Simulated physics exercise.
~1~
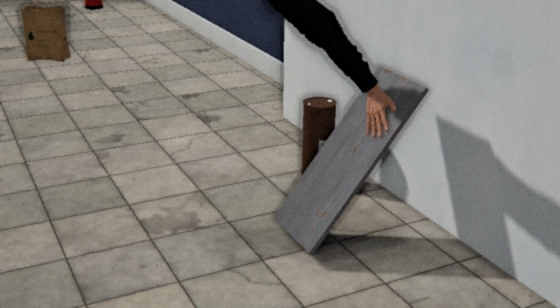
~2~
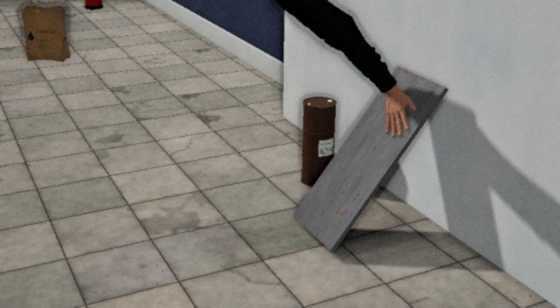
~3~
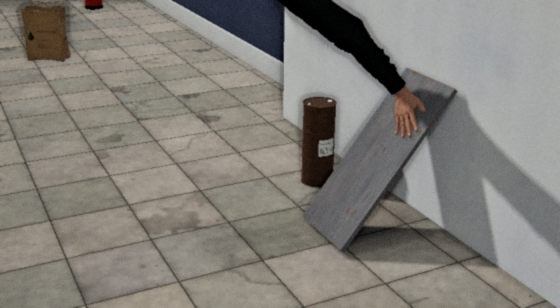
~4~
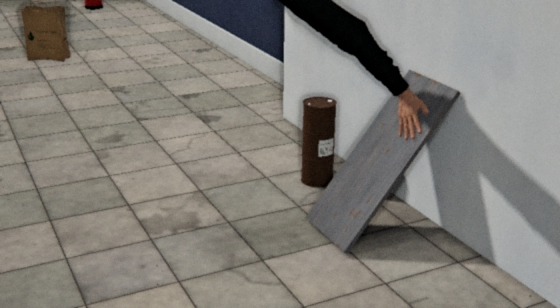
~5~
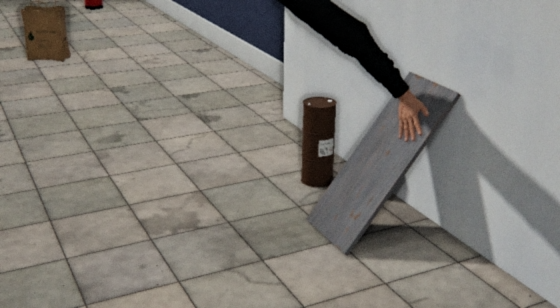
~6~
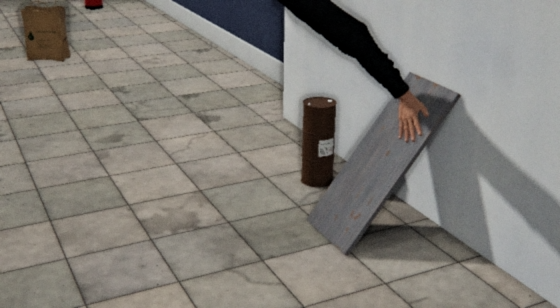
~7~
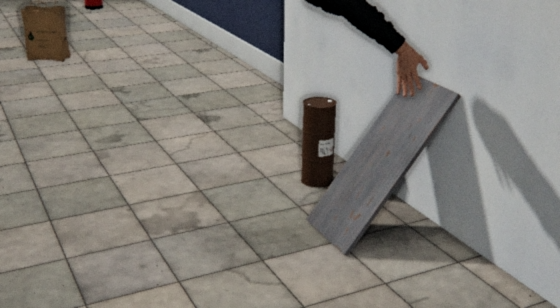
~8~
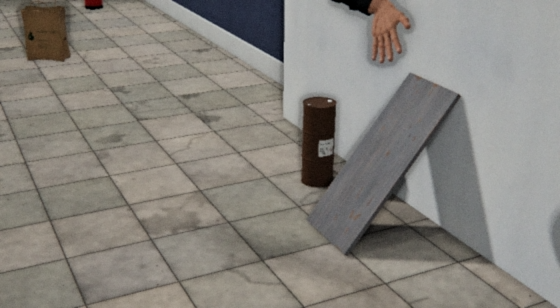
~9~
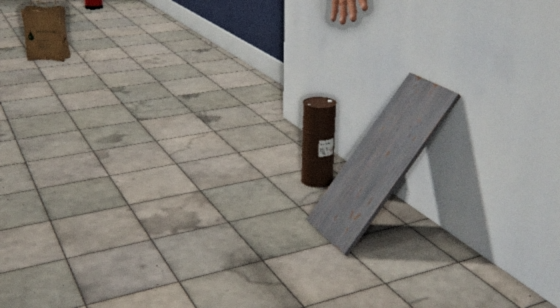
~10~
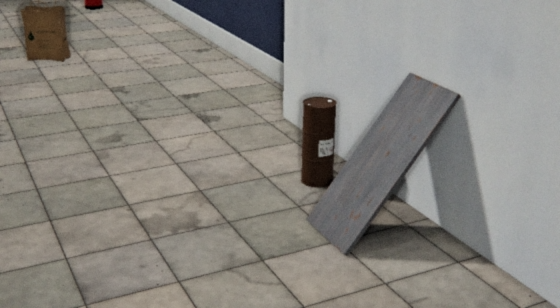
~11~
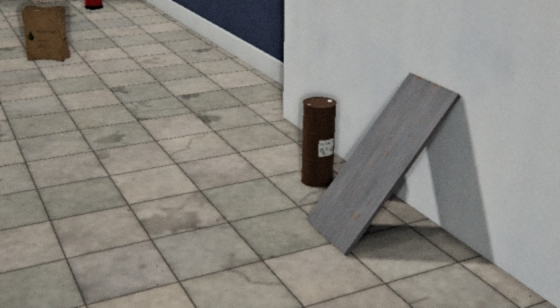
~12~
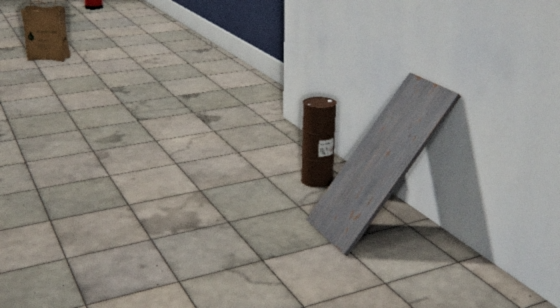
A hand at the end of a black sleeve holds a long grey board at a slant near a pale wall on the right, seen from above by a still camera over a floor of stone-coloured tiles. A brown canister with a white label stands just left of the board, and a brown box and a small red object sit far off at the upper left. The hand shifts the board a little to the right and steadies it against the wall. Then it lets go and draws back upward out of view. The board stays leaning, and the canister remains upright beside it.
